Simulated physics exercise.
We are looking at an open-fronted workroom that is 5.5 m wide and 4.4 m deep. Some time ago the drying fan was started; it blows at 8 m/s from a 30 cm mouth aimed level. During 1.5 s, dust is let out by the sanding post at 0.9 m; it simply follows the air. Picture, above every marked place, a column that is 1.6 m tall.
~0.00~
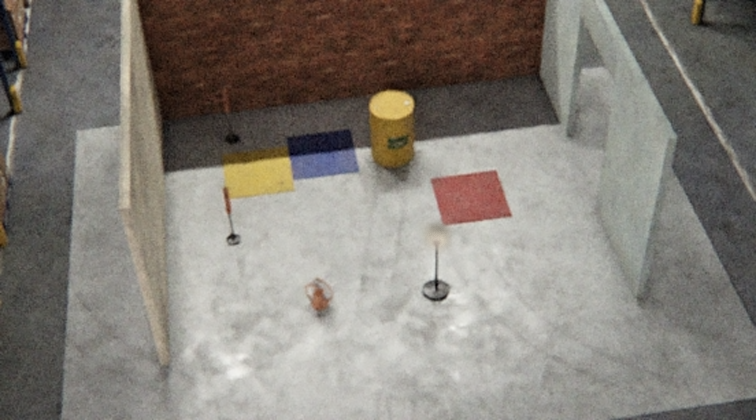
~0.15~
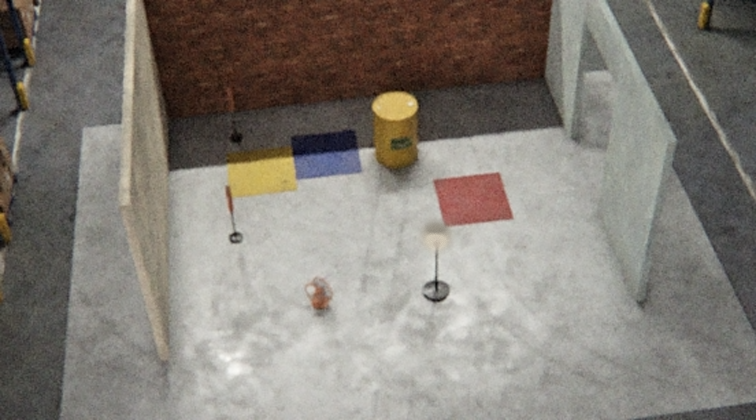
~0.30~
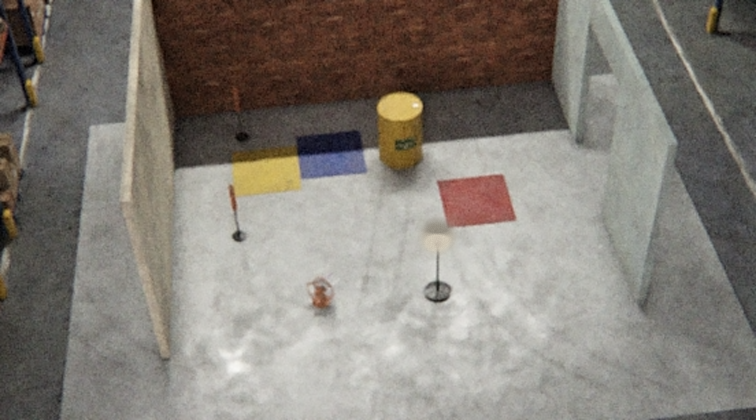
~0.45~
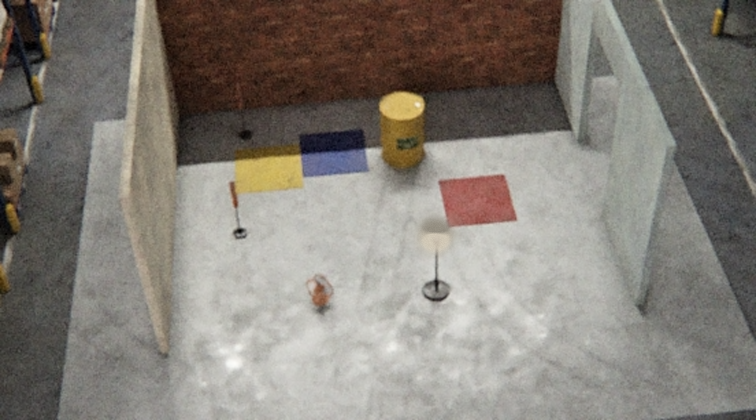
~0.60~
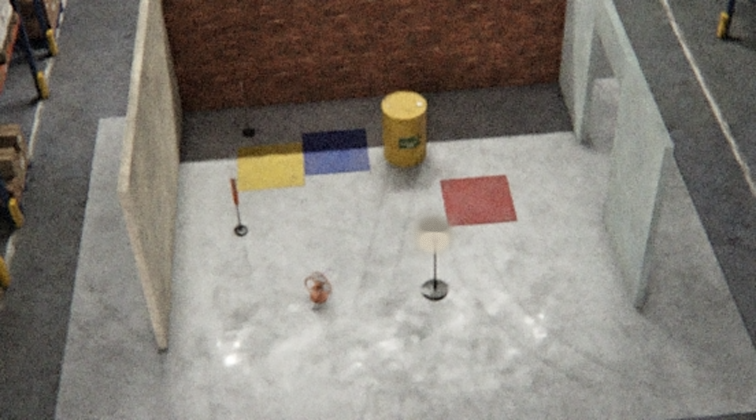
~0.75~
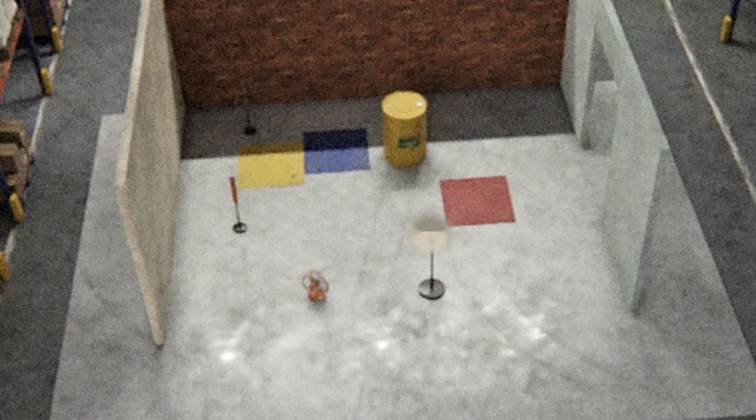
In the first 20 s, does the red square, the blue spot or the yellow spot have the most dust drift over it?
The red one.
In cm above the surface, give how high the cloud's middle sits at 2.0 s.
Somewhere near 80 cm high.
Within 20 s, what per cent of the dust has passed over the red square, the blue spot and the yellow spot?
Roughly 100 per cent red, 0 per cent blue, 0 per cent yellow.
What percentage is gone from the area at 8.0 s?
Roughly 30 per cent.
By 2.0 s, 0 % has passed over the blue spot, 0 % over the yellow spot and 0 % over the red square; 0 % has left the area, and the middle of the rest is near (425, 232).
By 4.0 s, 0 % has passed over the blue spot, 0 % over the yellow spot and 0 % over the red square; 0 % has left the area, and the middle of the rest is near (411, 229).
By 8.0 s, 0 % has passed over the blue spot, 0 % over the yellow spot and 95 % over the red square; 35 % has left the area, and the middle of the rest is near (557, 102).
By 20.0 s, 0 % has passed over the blue spot, 0 % over the yellow spot and 95 % over the red square; 98 % has left the area.
